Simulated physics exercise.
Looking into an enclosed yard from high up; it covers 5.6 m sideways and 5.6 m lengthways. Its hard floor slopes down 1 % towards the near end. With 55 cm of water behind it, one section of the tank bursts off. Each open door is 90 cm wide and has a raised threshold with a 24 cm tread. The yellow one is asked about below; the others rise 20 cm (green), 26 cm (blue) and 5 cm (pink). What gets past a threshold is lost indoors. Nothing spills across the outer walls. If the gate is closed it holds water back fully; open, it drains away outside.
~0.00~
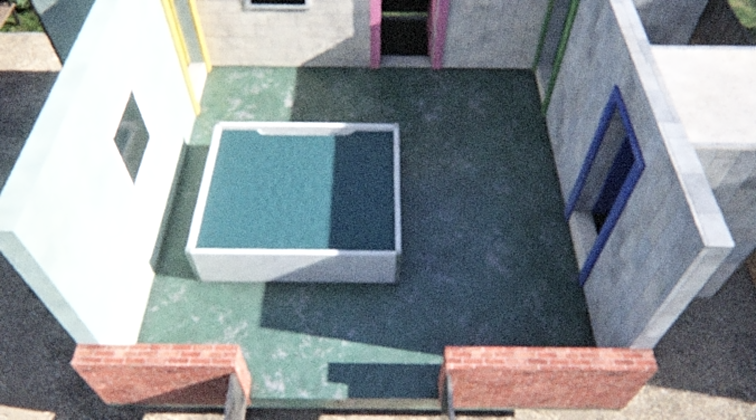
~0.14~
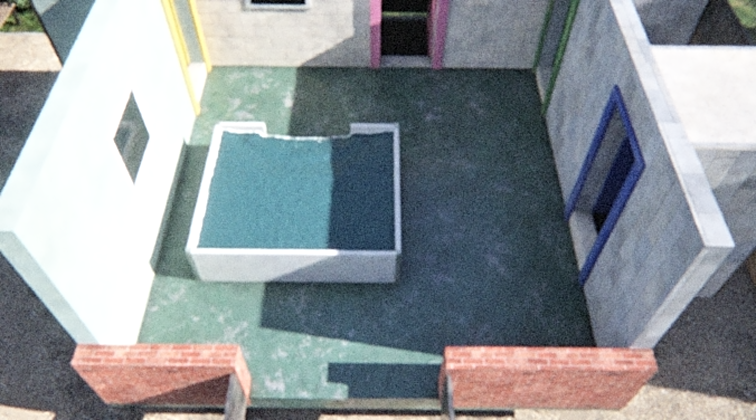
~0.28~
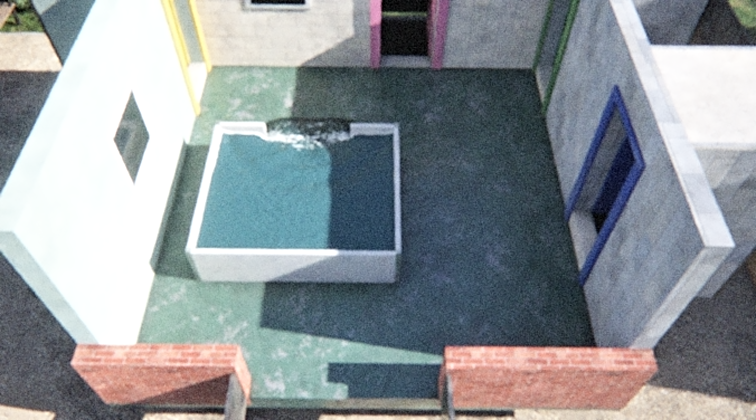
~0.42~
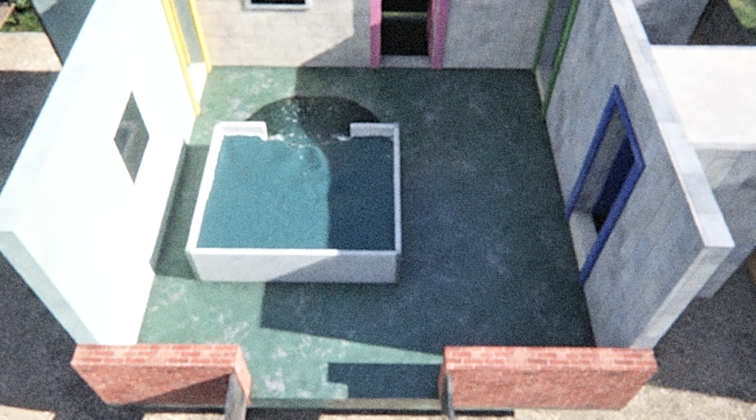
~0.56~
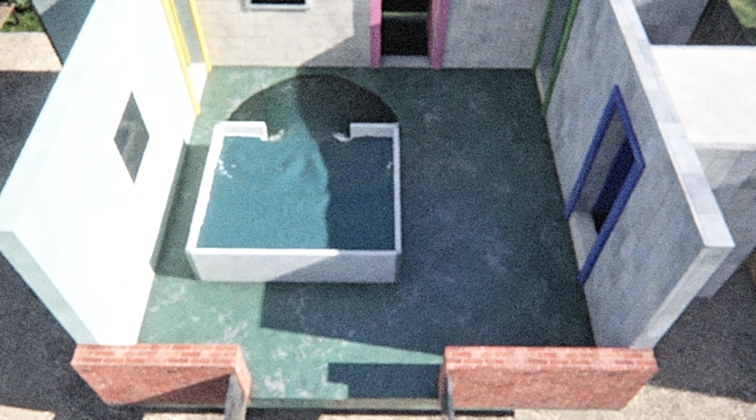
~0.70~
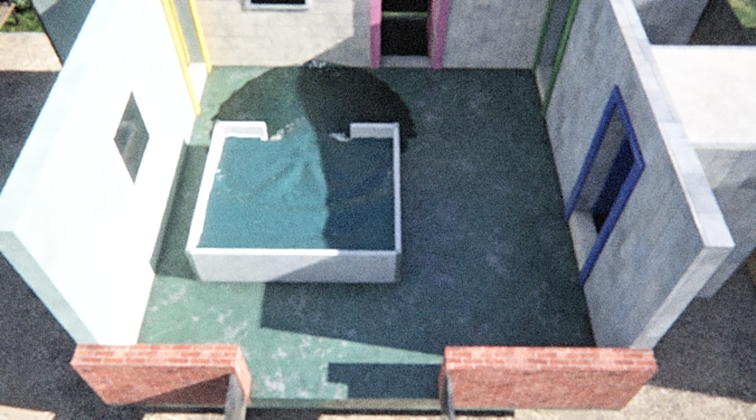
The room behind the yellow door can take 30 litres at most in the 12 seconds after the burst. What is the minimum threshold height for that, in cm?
At least 23 cm or so.
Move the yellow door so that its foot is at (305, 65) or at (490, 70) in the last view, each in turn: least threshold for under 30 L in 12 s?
About 27 and 9.0 cm.
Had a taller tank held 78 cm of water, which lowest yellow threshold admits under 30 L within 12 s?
About 35 cm.
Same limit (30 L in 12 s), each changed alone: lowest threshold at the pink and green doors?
About 12.5 cm at pink and 15 cm at green.
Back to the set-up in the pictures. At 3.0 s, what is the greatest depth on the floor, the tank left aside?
Roughly 31 cm.
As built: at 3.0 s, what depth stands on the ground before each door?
Depths in cm: Yellow 27, green 21, blue 0, pink 13.
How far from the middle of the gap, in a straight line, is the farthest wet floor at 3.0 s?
About 4.2 m.
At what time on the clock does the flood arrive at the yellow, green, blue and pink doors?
Arrival: Yellow 1.1 s, green 2.2 s, blue 4.0 s, pink 1.0 s.
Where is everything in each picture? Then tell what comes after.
Still water, 55 cm deep, in the tank at (302, 187); the yellow door at (188, 40) is dry, in the first frame.
The gap is on the far side, the front 0.3 m out at a hidden place; the back of the tank holds 55 cm, in the second frame.
Water pours out on the far side and has run 0.7 m, to a hidden place; about 10 cm deep outside, 55 cm at the back, in the third frame.
Water pours out on the far side and has run 1.2 m, to (292, 100); about 8 cm deep outside, 55 cm at the back, in the fourth frame.
Water pours out on the far side and has run 1.8 m, to (310, 78); about 6 cm deep outside, 55 cm at the back, in the fifth frame.
The gap is on the far side, the front 2.1 m out at (286, 66); the back of the tank holds 54 cm; the yellow door at (188, 40), 2.4 m from the gap, is still 0.6 m from the nearest water, in the sixth frame.
After 1.4 s water covers 25 % of the floor, deepest (34 cm) near (314, 73); 5 cm at the yellow door, 0 litres in over its 20 cm threshold.
After 3.0 s water covers 40 % of the floor, deepest (31 cm) near (209, 65); 27 cm at the yellow door, 30 litres in over its 20 cm threshold.
After 12.0 s water covers 95 % of the floor, deepest (14 cm) near (512, 379); 7 cm at the yellow door, 49 litres in over its 20 cm threshold.
At the yellow door as built, the water arrived by 1.1 s and peaked near 28 cm at 2.8 s.
Run again over the same 12 s with other heights there, 58 litres in over 19 cm, 15 litres over 26 cm. The limit of 30 litres is kept from about 23 cm up.
